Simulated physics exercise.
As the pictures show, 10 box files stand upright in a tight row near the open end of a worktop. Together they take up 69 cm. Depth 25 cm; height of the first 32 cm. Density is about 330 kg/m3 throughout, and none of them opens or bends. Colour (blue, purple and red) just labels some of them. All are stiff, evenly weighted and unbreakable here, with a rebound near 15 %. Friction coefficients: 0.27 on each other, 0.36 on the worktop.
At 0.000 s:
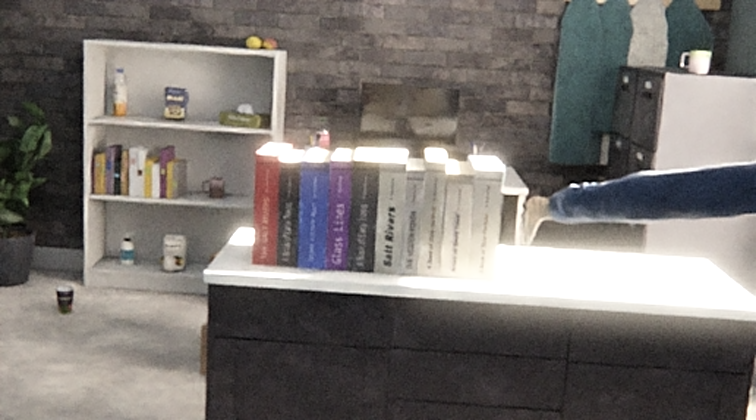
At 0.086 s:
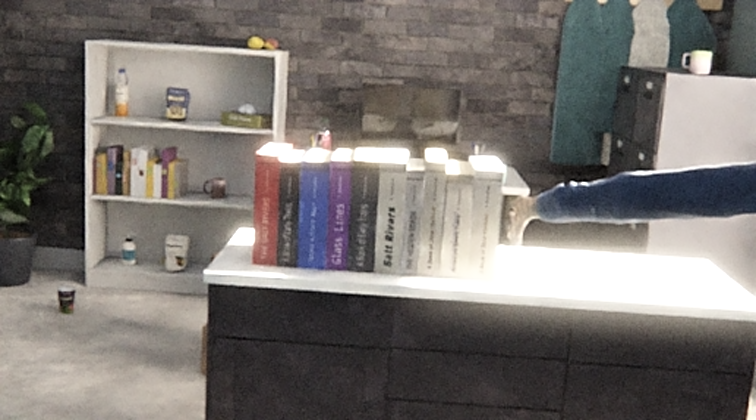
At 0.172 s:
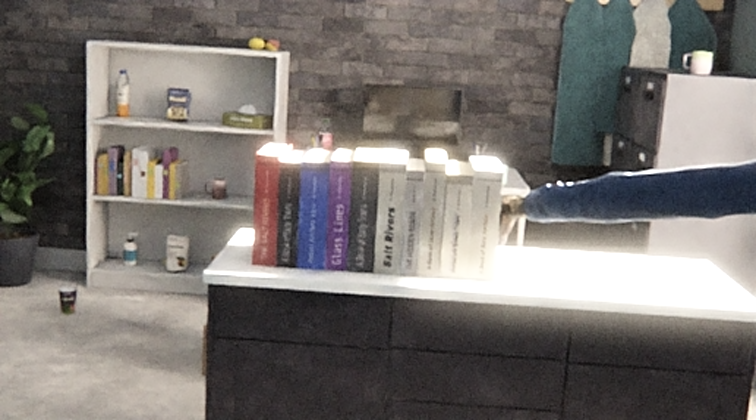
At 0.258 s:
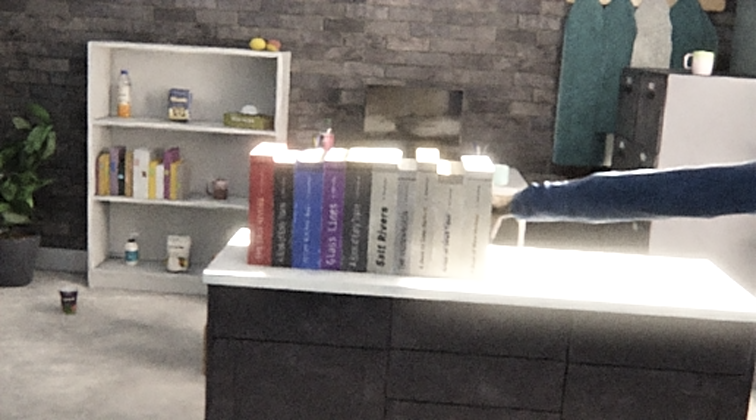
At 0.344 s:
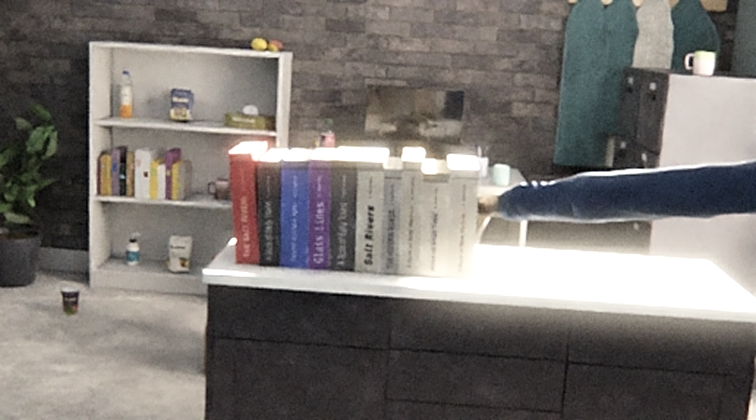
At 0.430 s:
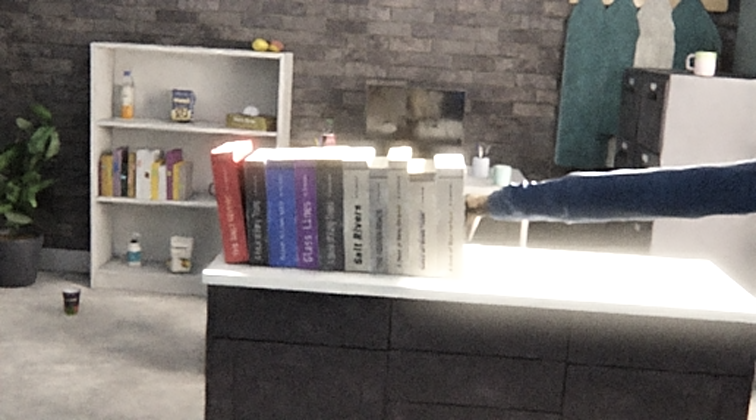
A row of books slides left along the counter as a hand pushes it, tilting slightly.
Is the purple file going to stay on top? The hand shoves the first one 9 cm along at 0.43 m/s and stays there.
The purple file remains on top.
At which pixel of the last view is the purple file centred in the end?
Near (268, 223).
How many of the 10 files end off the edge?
It comes to 2.
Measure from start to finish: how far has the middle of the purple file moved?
About 20 cm.
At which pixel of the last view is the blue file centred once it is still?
Around (206, 239).
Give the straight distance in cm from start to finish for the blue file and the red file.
Blue 30, red 100.
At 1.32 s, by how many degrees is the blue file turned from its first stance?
Roughly 100°.
After 0.54 s, none of the 10 files off the edge, 10 disturbed; purple file leaning 12°; red file leaning 21°.
After 0.88 s, 1 of the 10 files off the edge; purple file leaning 17°; red file on its side.
After 1.08 s, 2 of the 10 files off the edge; purple file leaning 24°; red file on its side.
After 1.32 s, 2 of the 10 files off the edge; purple file leaning 64°; blue file on its side.
At rest (2.6 s), 2 of the 10 files off the edge; purple file leaning 62°; blue file on its side; red file on its side. As the last picture would show them, middles, purple file near (268, 223), blue file near (206, 239).
